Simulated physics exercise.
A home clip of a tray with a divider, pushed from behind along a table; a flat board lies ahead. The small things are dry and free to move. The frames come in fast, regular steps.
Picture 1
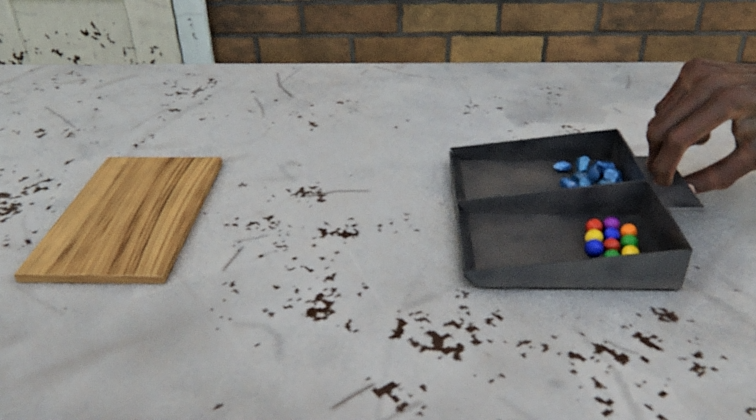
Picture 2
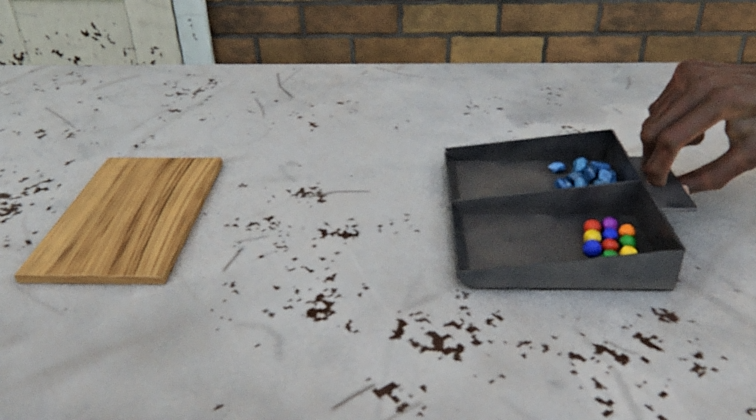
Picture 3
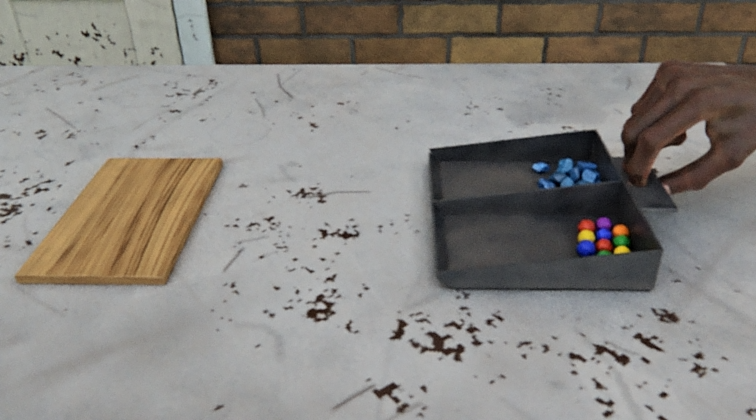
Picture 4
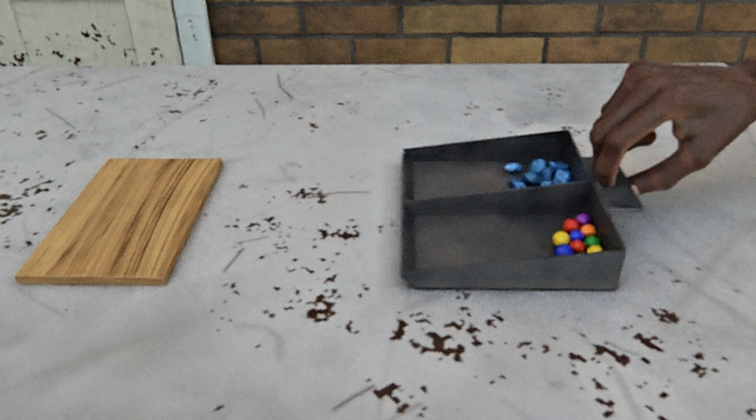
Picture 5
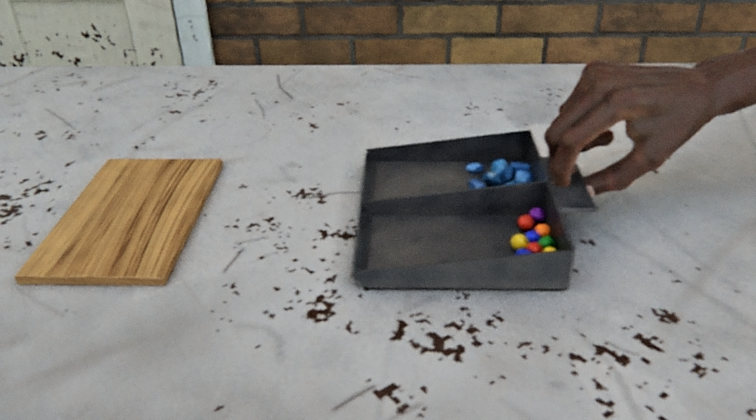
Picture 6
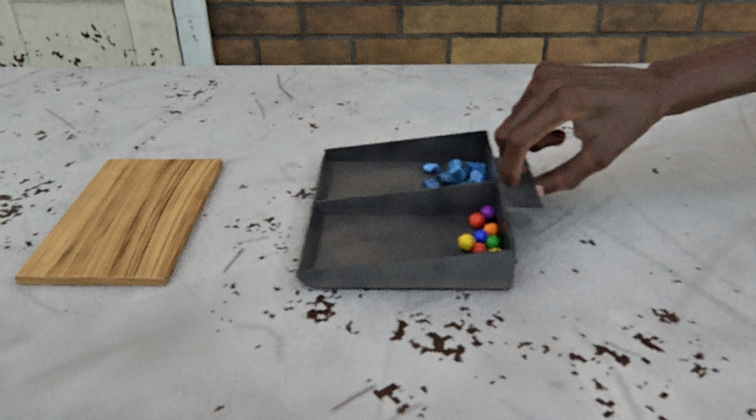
A hand pushes a divided tray of gumballs and blue stones left toward a wooden board.
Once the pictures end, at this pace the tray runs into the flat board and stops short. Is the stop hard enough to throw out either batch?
The front batch throws some past the low edge and the back batch keeps within its part.
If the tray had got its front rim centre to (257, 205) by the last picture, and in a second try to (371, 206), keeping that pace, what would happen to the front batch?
One: It throws some past the low edge. Two: It remains inside.
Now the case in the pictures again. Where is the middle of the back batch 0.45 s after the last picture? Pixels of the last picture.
Near (265, 179).
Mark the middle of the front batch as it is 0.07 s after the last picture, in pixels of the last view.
Around (412, 243).
Then, 0.07 s later than the last frame, tray still sliding, front rim near (257, 205); front batch all inside; back batch all inside.
Then, 0.24 s later than the last frame, tray stopped at the flat board; front batch all inside, moved towards the front rim; back batch all inside, moved towards the front rim.
Then, 0.45 s later than the last frame, tray stopped at the flat board; front batch roughly a third out of the tray; back batch all inside, moved towards the front rim.
When it is over, tray stopped at the flat board; front batch roughly a third out of the tray; back batch all inside, moved towards the front rim.
